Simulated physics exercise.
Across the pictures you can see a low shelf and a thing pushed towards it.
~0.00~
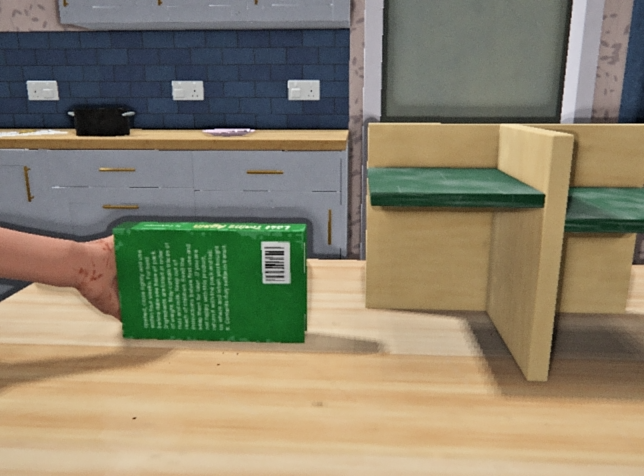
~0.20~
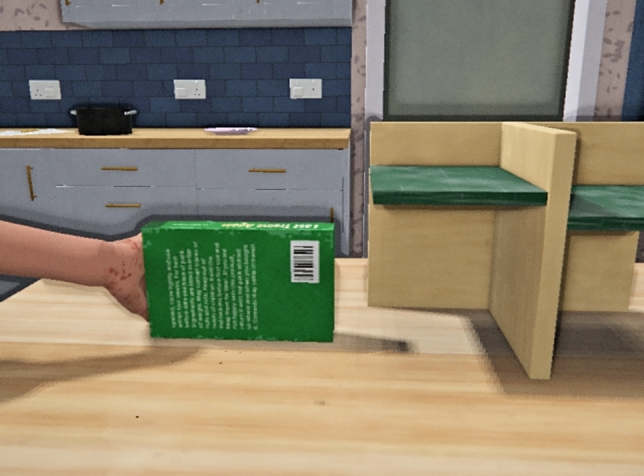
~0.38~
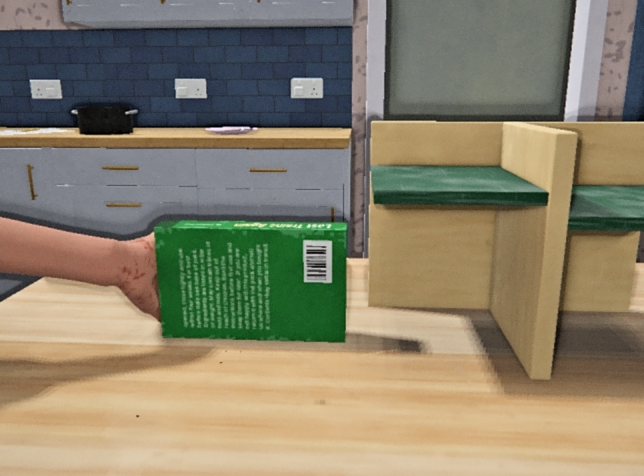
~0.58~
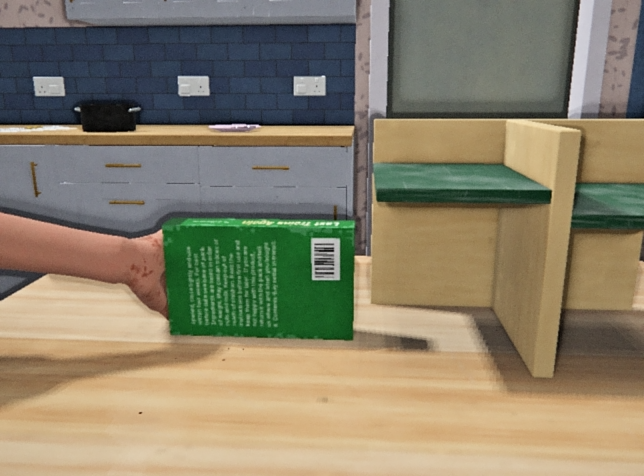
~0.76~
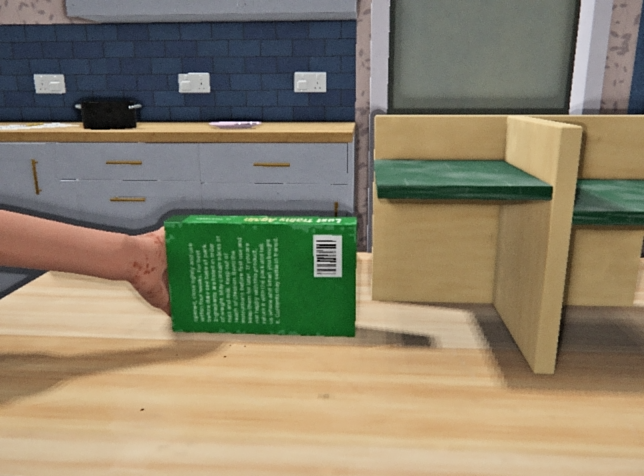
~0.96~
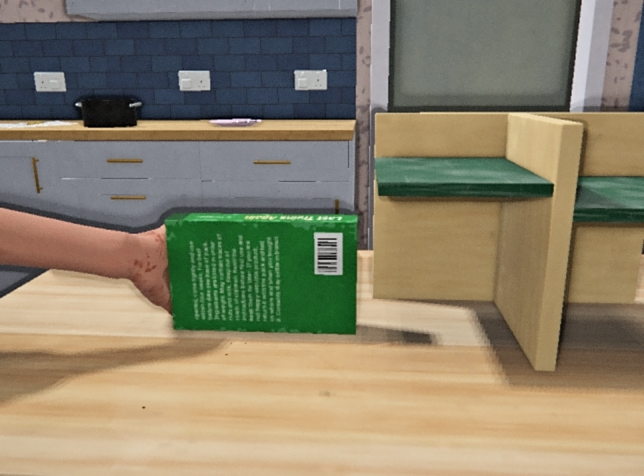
A hand slides a green book to the right across a wooden surface, then slows.
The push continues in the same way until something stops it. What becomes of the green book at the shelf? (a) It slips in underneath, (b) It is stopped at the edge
The answer is a.
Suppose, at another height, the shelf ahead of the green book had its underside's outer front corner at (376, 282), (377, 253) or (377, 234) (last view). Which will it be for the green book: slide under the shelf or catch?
Outcome by try: Hung up / hung up / in.
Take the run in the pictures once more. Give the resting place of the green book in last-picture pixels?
Look close to (411, 276) and you'll find its middle.
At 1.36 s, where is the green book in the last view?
Its middle will be near (307, 274).
By 1.36 s, green book sliding up to the opening near (307, 274).
By 1.66 s, green book part of the way in near (358, 275).
When it is over (2.3 s), the green book slides in, near (411, 276).
